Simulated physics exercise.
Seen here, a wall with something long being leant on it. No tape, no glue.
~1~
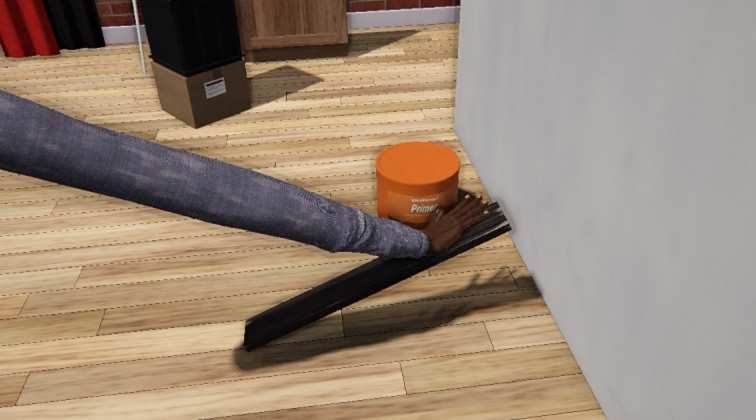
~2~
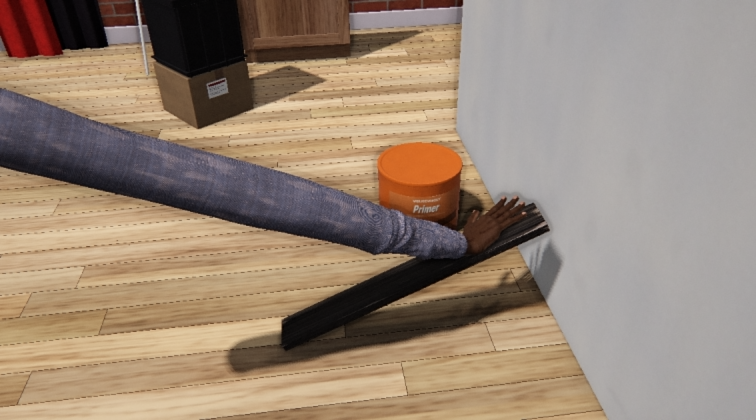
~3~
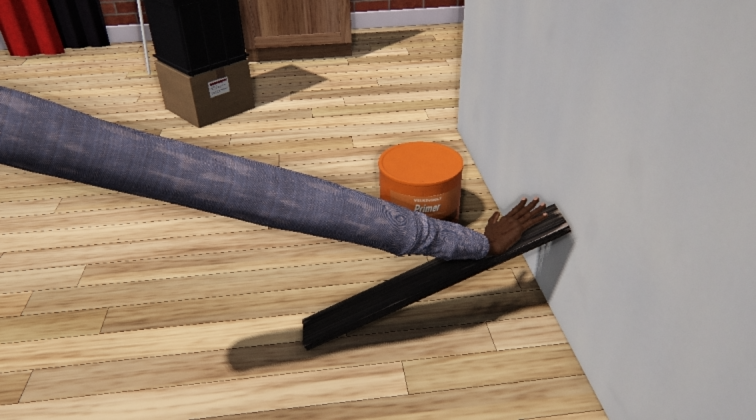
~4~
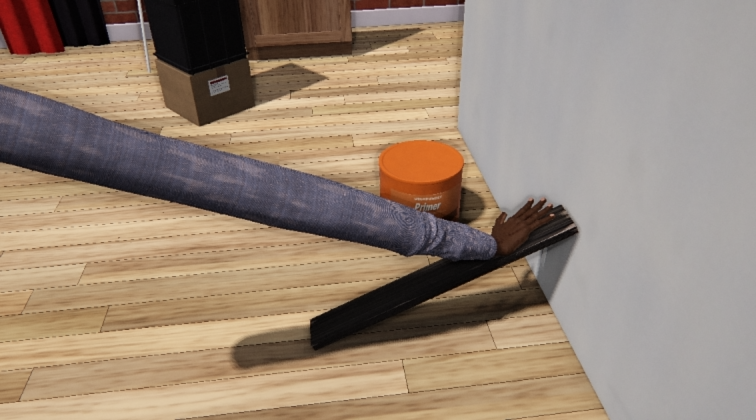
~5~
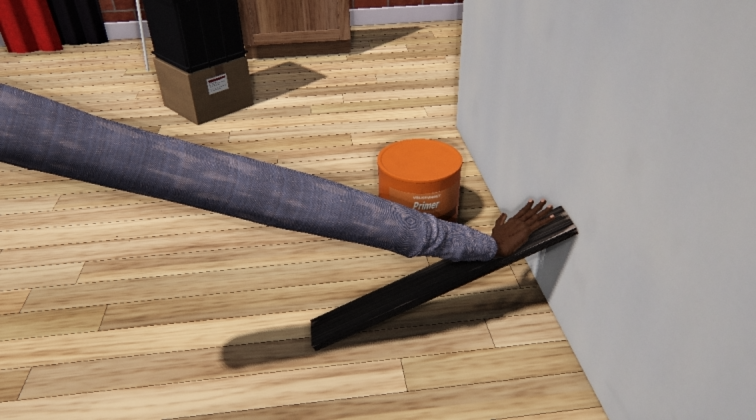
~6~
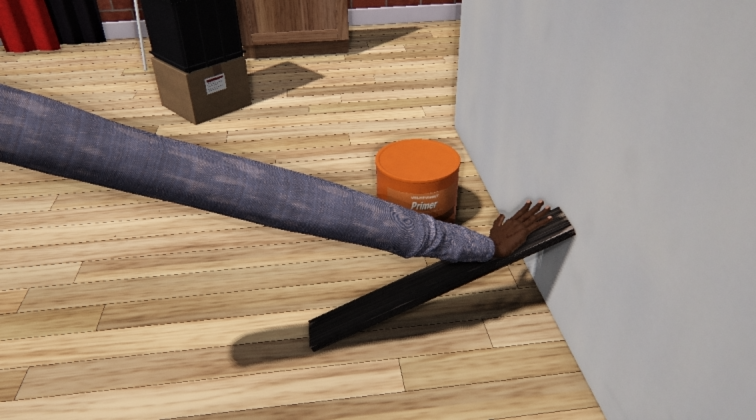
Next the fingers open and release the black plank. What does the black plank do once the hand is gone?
Here the plank gives way.
Then, 0.20 s later than the last frame, black plank leaning 7° more than when let go near (428, 293).
Then, 0.30 s later than the last frame, black plank leaning 23° more than when let go near (420, 321).
When it is over, moved from the start, black plank; orange pail as before. End places, in pixels of the last picture, black plank near (419, 325). The plank slides down.
